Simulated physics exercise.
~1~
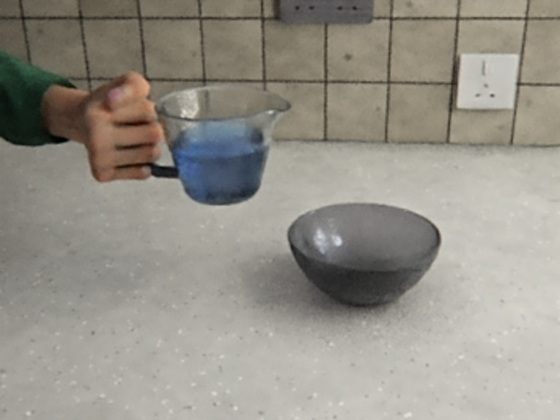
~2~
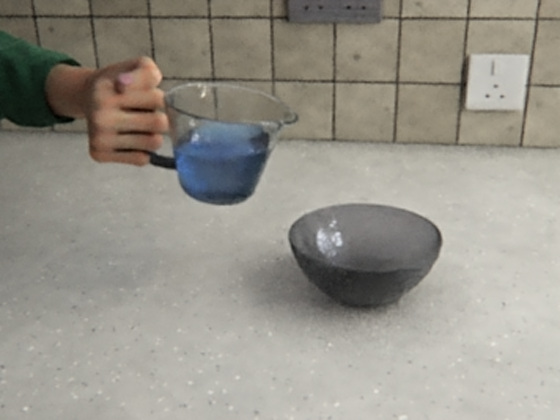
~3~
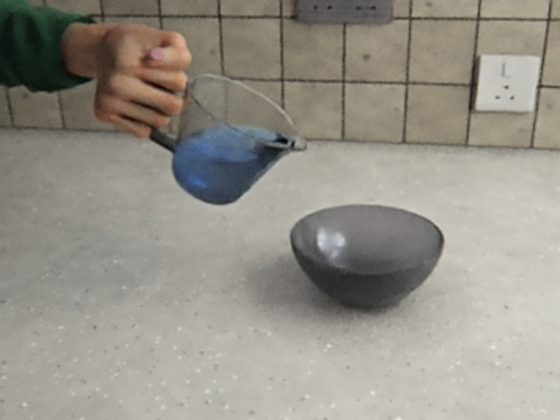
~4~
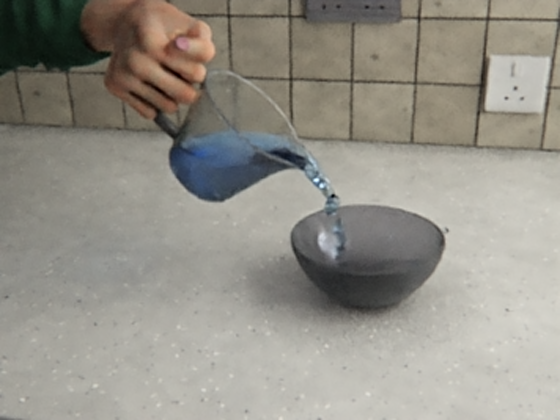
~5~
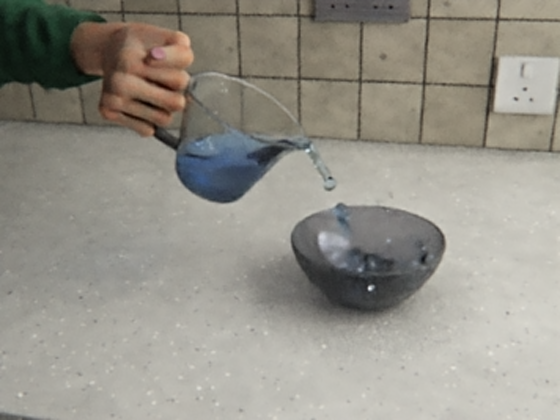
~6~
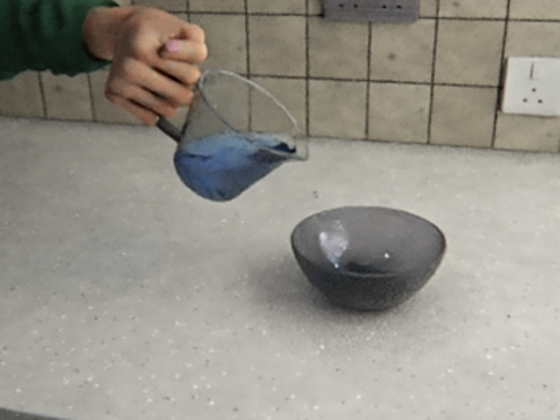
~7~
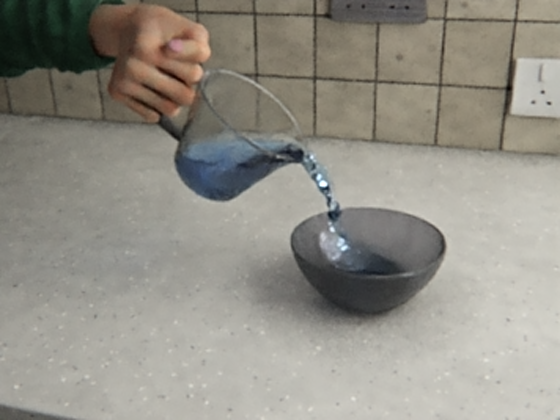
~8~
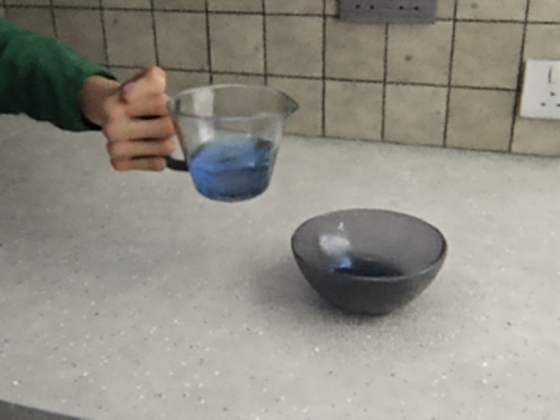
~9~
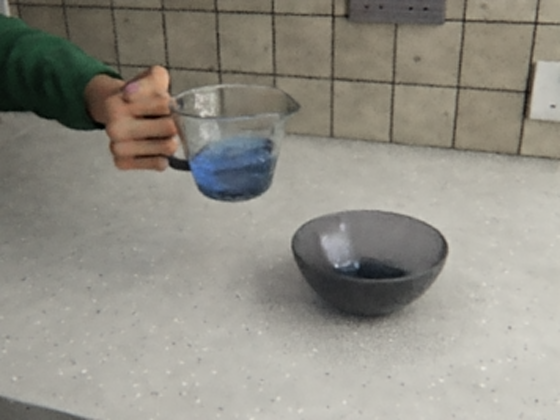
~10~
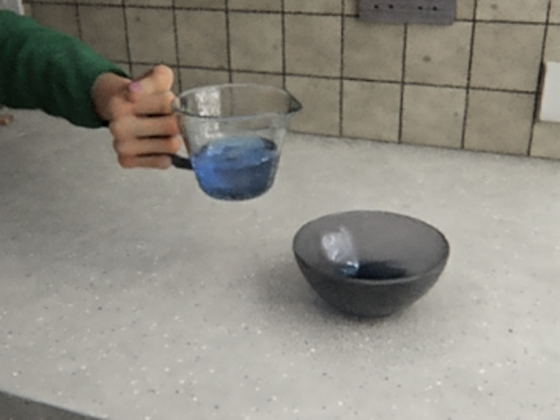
On a pale speckled counter by a tiled wall, a hand in a green sleeve tipped a glass jug of blue water to the right over a dark bowl, eased back, poured again, then levelled it, leaving a little water in the bowl and some still in the jug.
